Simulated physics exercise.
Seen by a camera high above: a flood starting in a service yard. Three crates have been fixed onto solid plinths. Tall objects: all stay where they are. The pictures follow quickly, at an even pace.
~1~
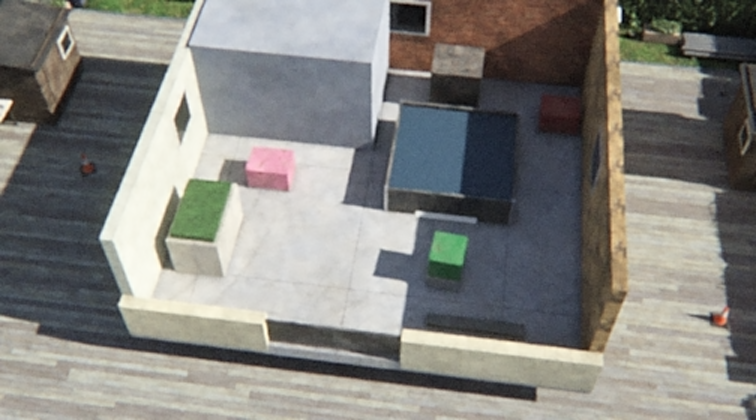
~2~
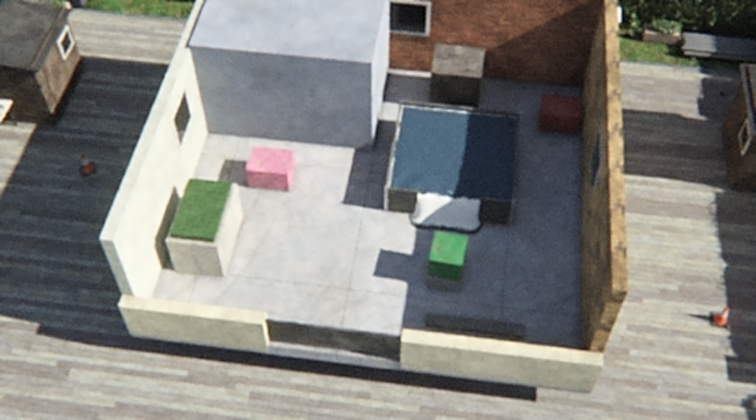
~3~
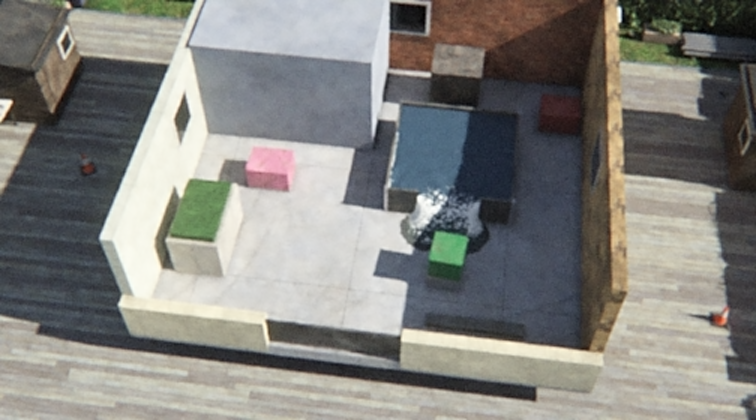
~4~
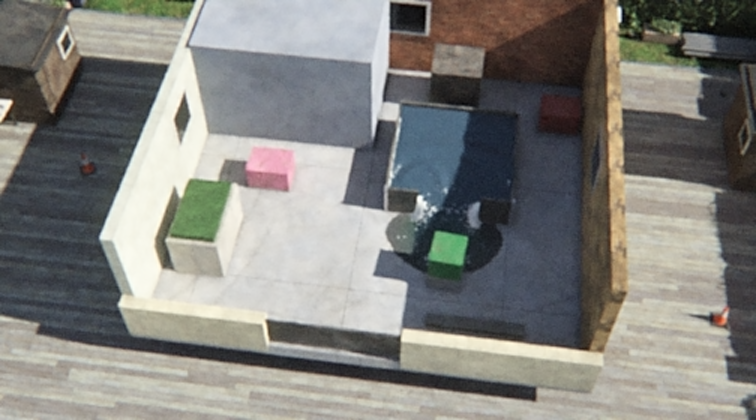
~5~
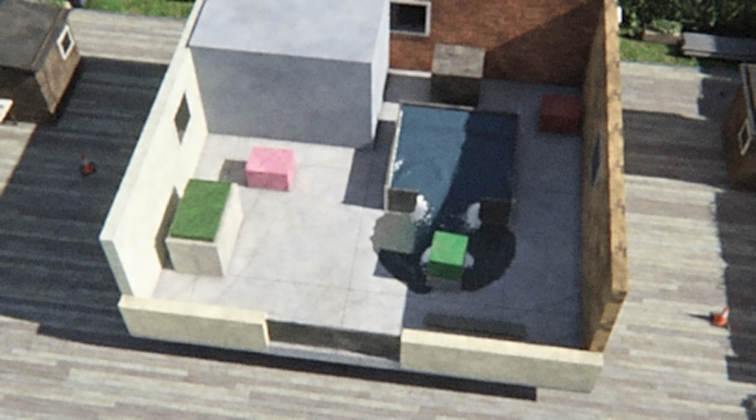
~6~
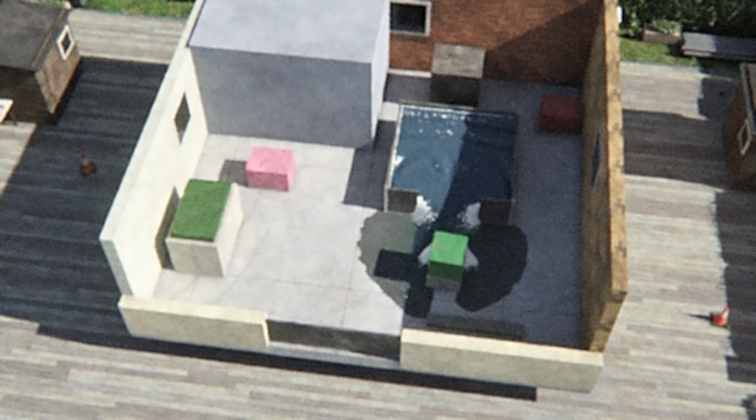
Water breaks out through the near side of a dark open tank in a walled yard, seen from high above by a still camera, splashing white around the gap. Beside the grey block stands the tank, with a green box in front, a pink box and a green-topped pale block at left, and a red box at right. The dark wet patch spreads outward across the pale floor, surrounding the green box, while ripples stir the tank.
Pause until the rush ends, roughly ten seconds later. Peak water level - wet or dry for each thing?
Green crate - wet; red crate - wet; pink crate - wet.
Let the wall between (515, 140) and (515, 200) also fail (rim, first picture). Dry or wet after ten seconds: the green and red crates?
The green crate is safe, the red crate ends up wet.
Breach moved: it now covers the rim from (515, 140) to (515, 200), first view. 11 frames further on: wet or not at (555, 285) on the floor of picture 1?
Submerged.
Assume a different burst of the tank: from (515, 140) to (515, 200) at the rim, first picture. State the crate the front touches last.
Last: The pink crate.
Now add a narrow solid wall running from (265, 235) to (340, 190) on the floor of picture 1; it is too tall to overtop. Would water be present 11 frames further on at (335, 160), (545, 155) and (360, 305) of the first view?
First unwetted, then unwetted, then inundated.
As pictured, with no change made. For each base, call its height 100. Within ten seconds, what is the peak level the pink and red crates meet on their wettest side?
The first reaches around 410 in a hundred, the second around 180.
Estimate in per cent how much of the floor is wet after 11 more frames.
It should be close to 40 %.
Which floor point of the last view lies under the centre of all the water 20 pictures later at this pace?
My reading is close to (426, 233).
A moment on, water covers 25 % of the floor; the green crate water round its plinth, the red crate not reached, the pink crate not reached.
Next, water covers 40 % of the floor; the green crate water round its plinth, the red crate not reached, the pink crate not reached.
Then, water covers 55 % of the floor; the green crate water round its plinth, the red crate not reached, the pink crate not reached.
Later, water covers 70 % of the floor; the green crate water round its plinth, the red crate water round its plinth, the pink crate water round its plinth.
In the end, water covers 95 % of the floor; the green crate was topped, the red crate was topped, the pink crate was topped.
